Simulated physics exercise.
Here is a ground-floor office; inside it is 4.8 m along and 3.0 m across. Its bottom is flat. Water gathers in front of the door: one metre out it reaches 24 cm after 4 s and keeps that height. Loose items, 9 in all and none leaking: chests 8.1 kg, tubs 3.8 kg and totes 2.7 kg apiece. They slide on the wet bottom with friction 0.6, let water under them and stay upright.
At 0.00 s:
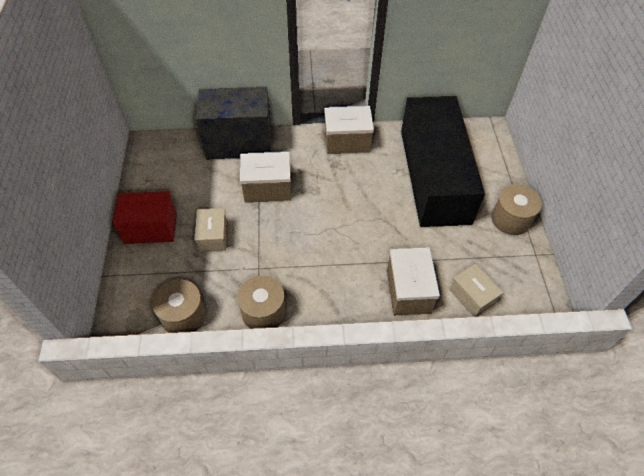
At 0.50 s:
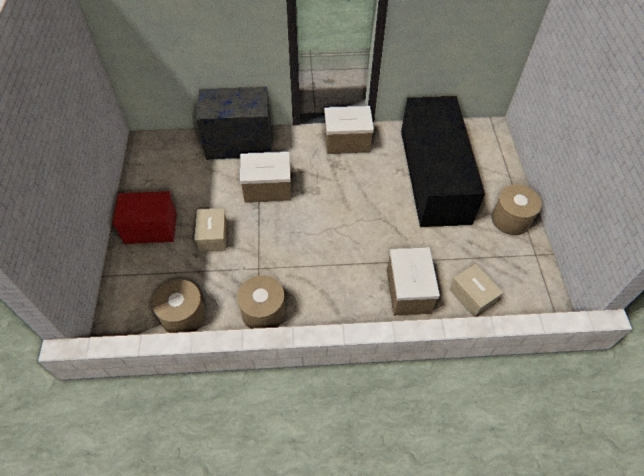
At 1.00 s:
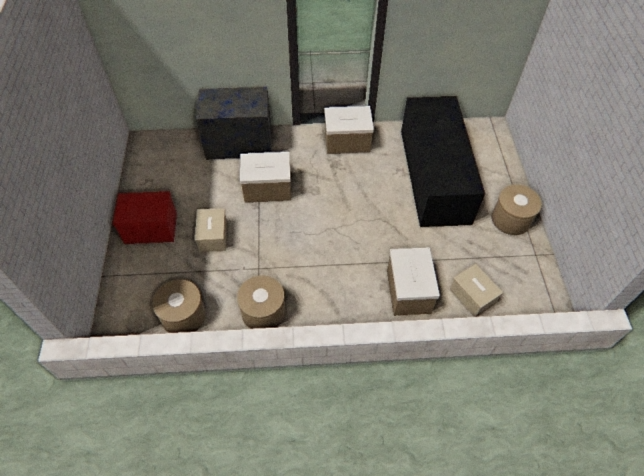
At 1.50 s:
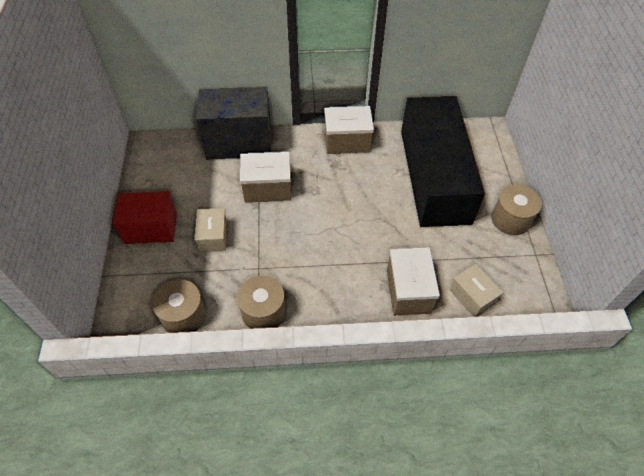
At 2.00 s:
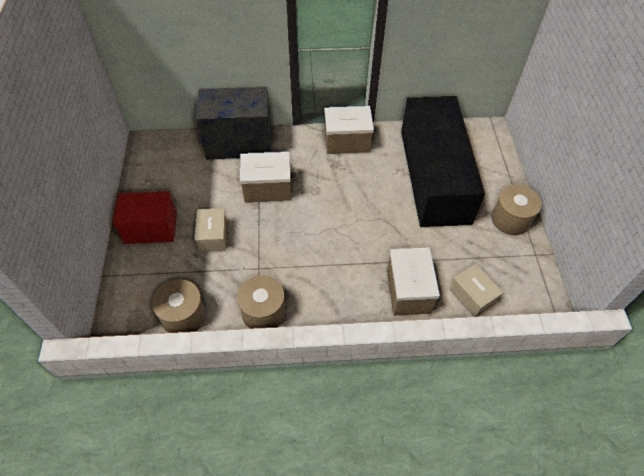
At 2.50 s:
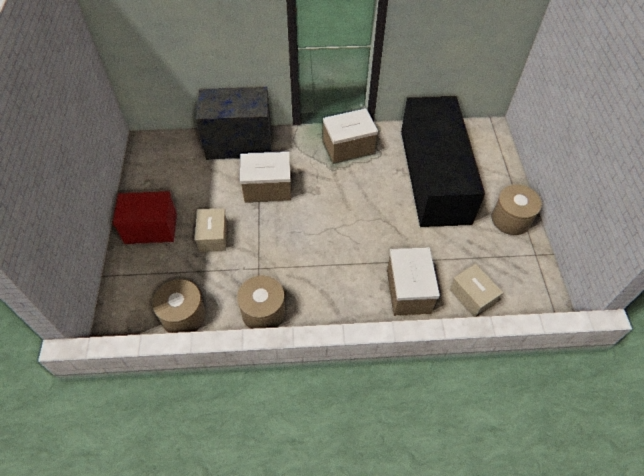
Greenish water spread over the ground outside and rose behind the doorway of a small room, then a little seeped in and the white-topped box by the door shifted and turned slightly.
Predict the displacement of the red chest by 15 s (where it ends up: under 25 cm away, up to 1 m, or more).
Red chest ends far away.
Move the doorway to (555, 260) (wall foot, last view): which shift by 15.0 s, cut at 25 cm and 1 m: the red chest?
Then the red chest ends far away.
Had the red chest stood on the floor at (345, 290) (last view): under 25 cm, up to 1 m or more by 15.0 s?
It travels far.
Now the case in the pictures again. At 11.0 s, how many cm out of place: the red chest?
Roughly 120 cm by then.
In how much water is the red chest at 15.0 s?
Roughly 13 cm.
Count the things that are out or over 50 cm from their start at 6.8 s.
I count 5.
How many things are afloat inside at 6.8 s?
5 of them.
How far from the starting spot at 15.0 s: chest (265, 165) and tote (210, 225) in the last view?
In that order: 120 cm, 80 cm.
After 3.5 s the red chest is near (142, 207), 0.0 m from its start, aground; 0 afloat.
After 6.8 s the red chest is near (141, 207), 0.0 m from its start, aground; 5 afloat.
After 11.0 s the red chest is near (180, 126), 1.1 m from its start, afloat; 9 afloat.
After 15.0 s the red chest is near (316, 262), 2.0 m from its start, afloat; 9 afloat.
